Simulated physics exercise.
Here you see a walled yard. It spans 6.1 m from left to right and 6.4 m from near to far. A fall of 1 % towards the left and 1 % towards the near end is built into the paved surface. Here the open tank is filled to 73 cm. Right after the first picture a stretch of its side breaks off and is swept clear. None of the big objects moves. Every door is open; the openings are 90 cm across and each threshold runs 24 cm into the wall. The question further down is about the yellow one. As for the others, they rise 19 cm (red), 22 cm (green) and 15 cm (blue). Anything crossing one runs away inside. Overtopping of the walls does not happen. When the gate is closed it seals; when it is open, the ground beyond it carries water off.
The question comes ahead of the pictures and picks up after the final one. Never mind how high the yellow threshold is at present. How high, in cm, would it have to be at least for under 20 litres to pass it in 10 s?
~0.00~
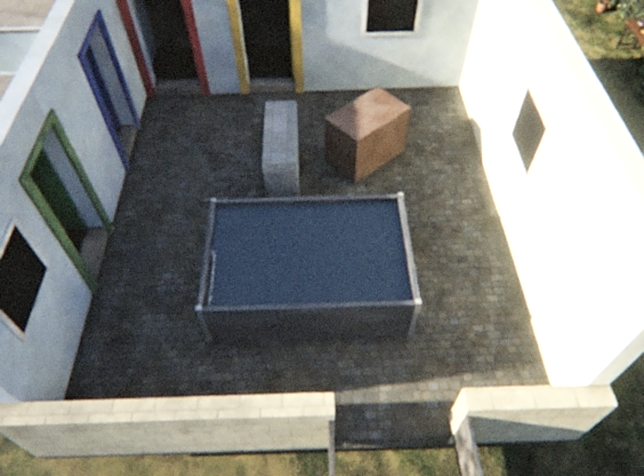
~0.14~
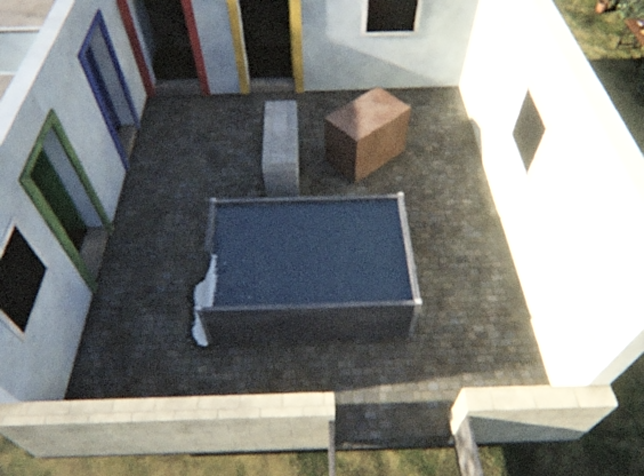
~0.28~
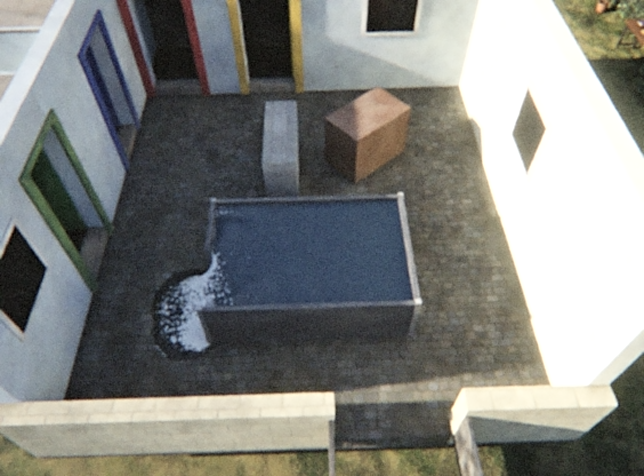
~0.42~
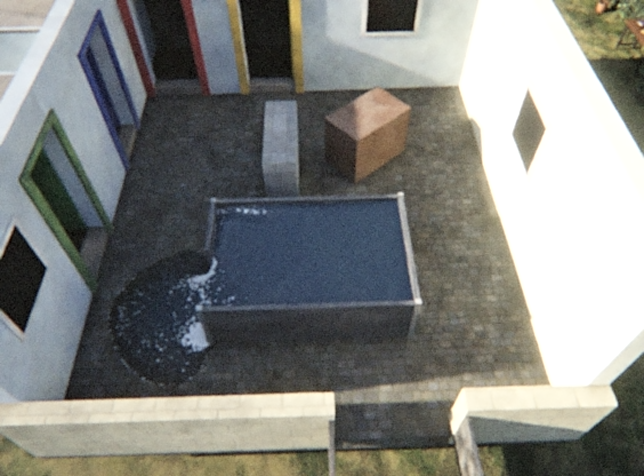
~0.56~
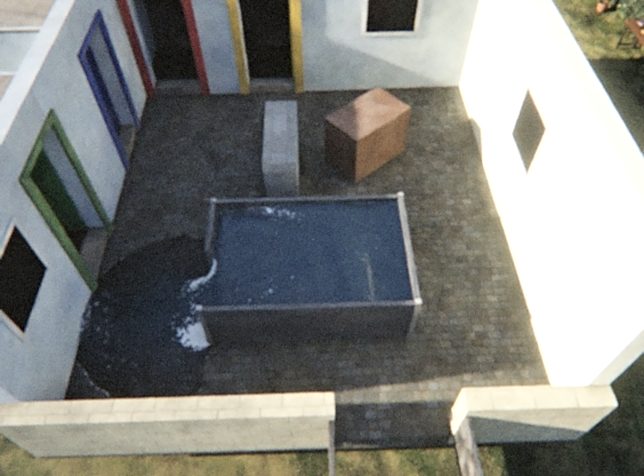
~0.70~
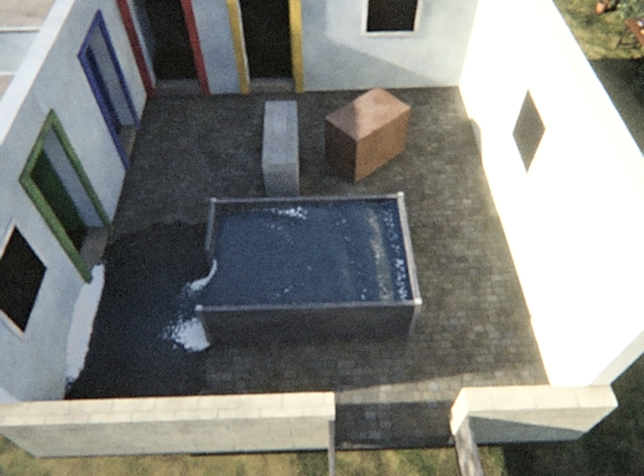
At least about 7 cm.
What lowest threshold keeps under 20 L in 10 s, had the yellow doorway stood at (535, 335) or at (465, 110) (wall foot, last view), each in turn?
First place around 14.0 cm, second around 7.5 cm.
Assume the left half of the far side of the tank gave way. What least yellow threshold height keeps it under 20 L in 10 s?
In that case you'd want it roughly 16 cm high.
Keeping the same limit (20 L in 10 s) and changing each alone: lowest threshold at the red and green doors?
Close to 14.0 cm (red) and close to 25 cm (green).
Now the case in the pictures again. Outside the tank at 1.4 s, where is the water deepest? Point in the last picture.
Look close to (57, 429).
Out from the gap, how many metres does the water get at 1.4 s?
Around 3.2 m from the gap.
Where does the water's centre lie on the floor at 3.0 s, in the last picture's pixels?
The water is centred near (233, 289).
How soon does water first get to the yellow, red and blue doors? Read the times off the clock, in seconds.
The yellow door at 3.4 seconds, the red door at 2.6 seconds, the blue door at 1.6 seconds.
After 1.4 s water covers 15 % of the floor, deepest (60 cm) near (57, 429); it has not reached the yellow door.
After 3.0 s water covers 45 % of the floor, deepest (40 cm) near (57, 429); it has not reached the yellow door.
After 10.0 s water covers 100 % of the floor, deepest (16 cm) near (57, 429); 6 cm at the yellow door, 0 litres in over its 15 cm threshold.
At the yellow door as built, the water arrived by 3.4 s and peaked near 12 cm at 5.4 s.
Run again over the same 10 s with other heights there, 28 litres in over 6.5 cm, 10 litres over 8.5 cm. The limit of 20 litres is kept from about 7 cm up.
